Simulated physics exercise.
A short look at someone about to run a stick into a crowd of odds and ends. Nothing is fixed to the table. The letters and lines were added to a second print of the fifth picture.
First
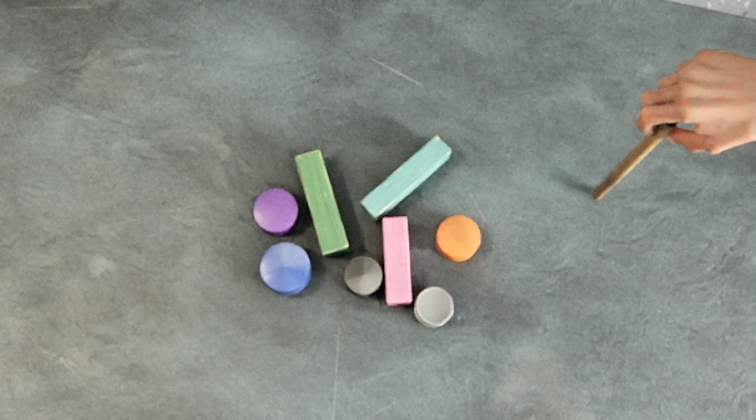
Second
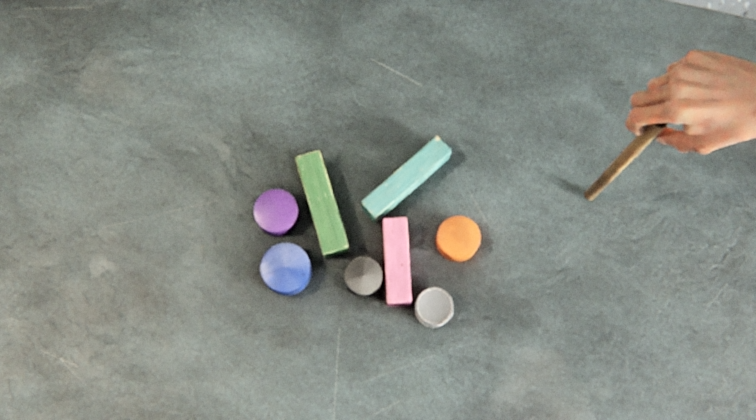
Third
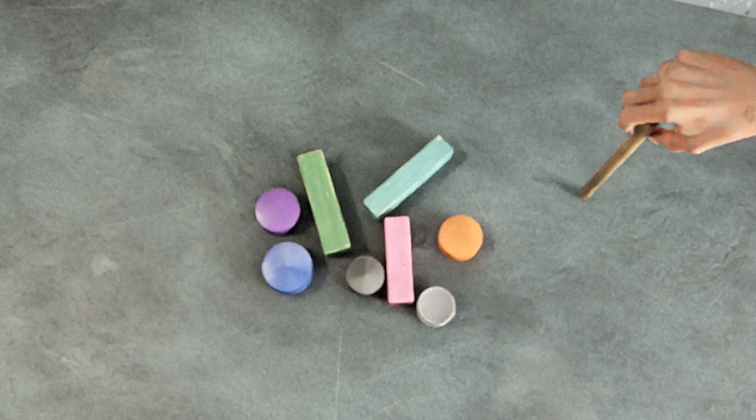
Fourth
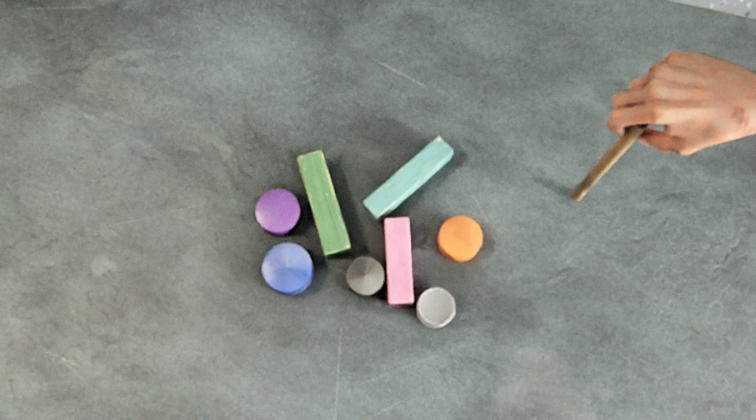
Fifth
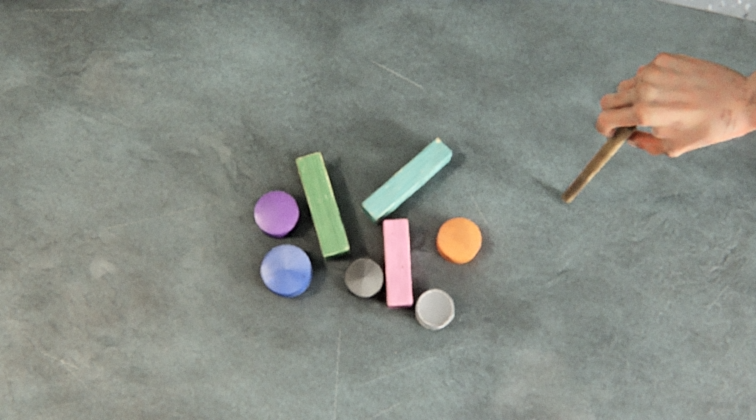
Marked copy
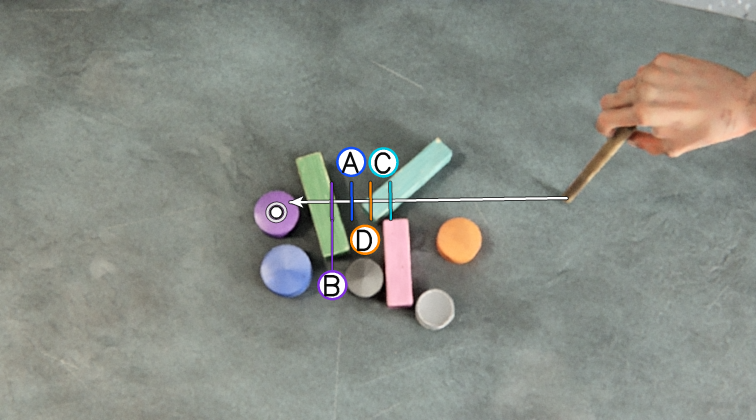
A hand holding a thin wooden stick moved slowly a short way left, toward a cluster of colourful round pieces and green, turquoise and pink bars, which all stayed still on the grey surface.
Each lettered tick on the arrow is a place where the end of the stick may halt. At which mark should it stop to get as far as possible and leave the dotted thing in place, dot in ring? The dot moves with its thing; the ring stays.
B.
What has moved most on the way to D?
The turquoise bar.
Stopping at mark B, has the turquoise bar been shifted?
Yes.
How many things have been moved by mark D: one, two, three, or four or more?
One.
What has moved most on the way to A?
The turquoise bar has gone farthest.
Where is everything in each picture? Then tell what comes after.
In the first frame, black tin (363, 277); orange tin (458, 239); grey tin (434, 307).
In the second frame, grey tin (434, 308); purple tin (277, 213).
In the third frame, pink bar (398, 261); blue tin (289, 269).
In the fourth frame, turquoise bar (408, 179); green bar (324, 204).
In the fifth frame, black tin (364, 280); orange tin (459, 241); grey tin (435, 310).
On the marked copy, A at (352, 201); B at (332, 202); C at (391, 201); D at (370, 201); the arrow from (567, 198) to (290, 202); the white dot at (277, 212).
With B. Early on, foot of the stick (483, 200).
Further on, foot of the stick (399, 201); turquoise bar (400, 178).
At the end, foot of the stick (332, 202); turquoise bar (393, 169); green bar (315, 208); the dot is still in its ring.
As for the rest, A keeps the dot in but is short; C keeps the dot in but is short; D keeps the dot in but is short.
